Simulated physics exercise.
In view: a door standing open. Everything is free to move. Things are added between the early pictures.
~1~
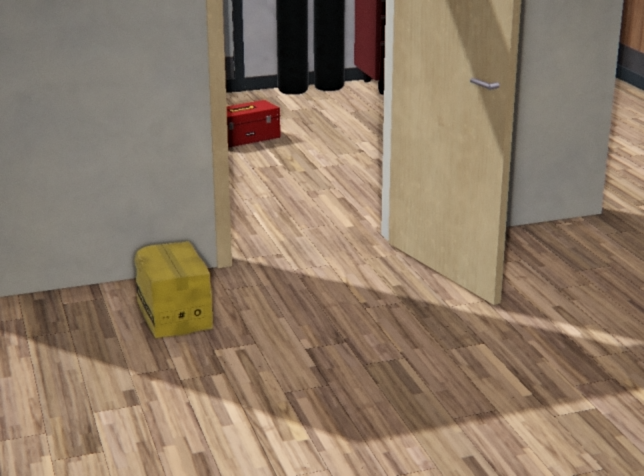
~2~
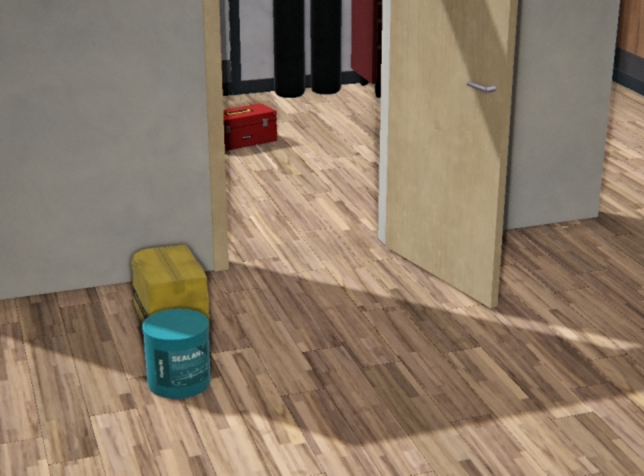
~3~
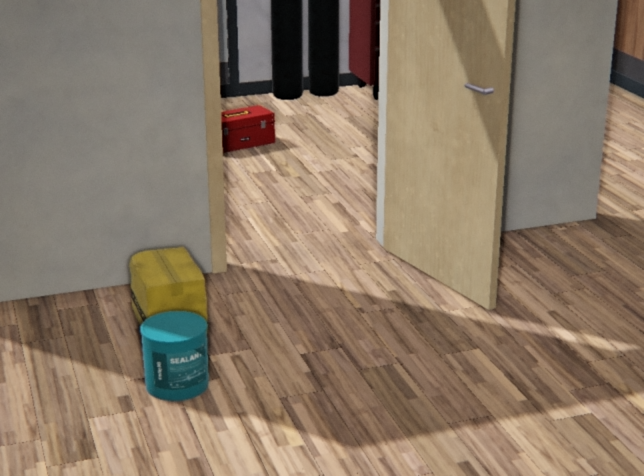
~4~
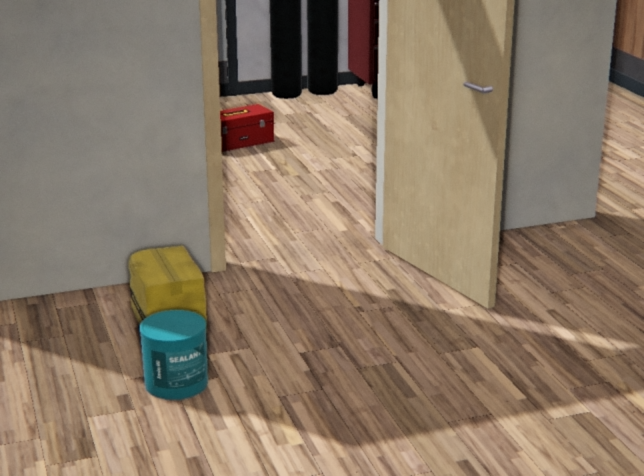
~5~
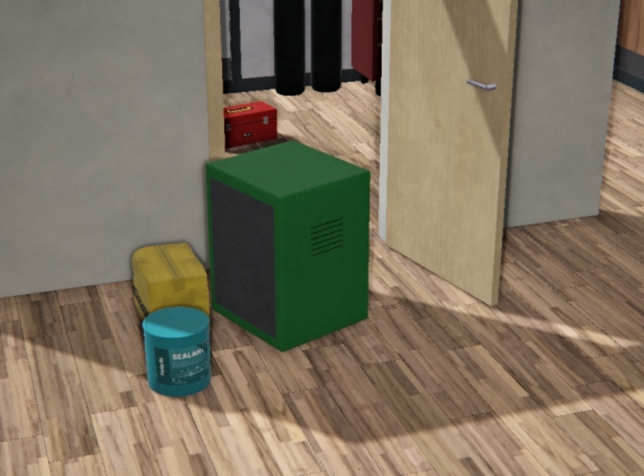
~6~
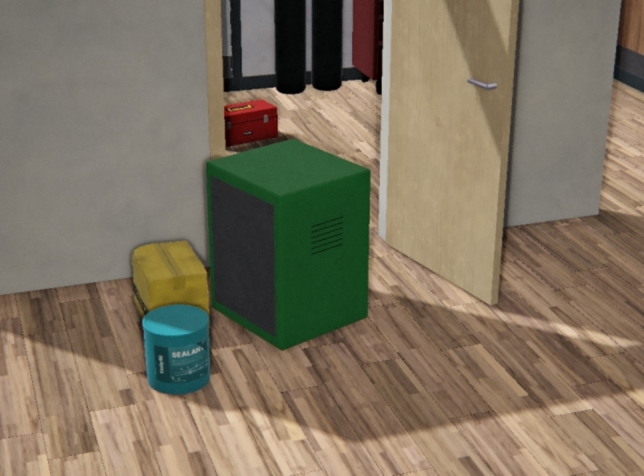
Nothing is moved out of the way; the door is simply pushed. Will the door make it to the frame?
It jams.
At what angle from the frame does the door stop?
About 65°.
Then, 0.50 s on from there, door 96° open.
Then, 0.90 s on from there, door 81° open.
Then, 1.20 s on from there, door 68° open.
In the end, door 64° open; all 3 unmoved. At the end, from the last picture's camera, green appliance near (288, 241).
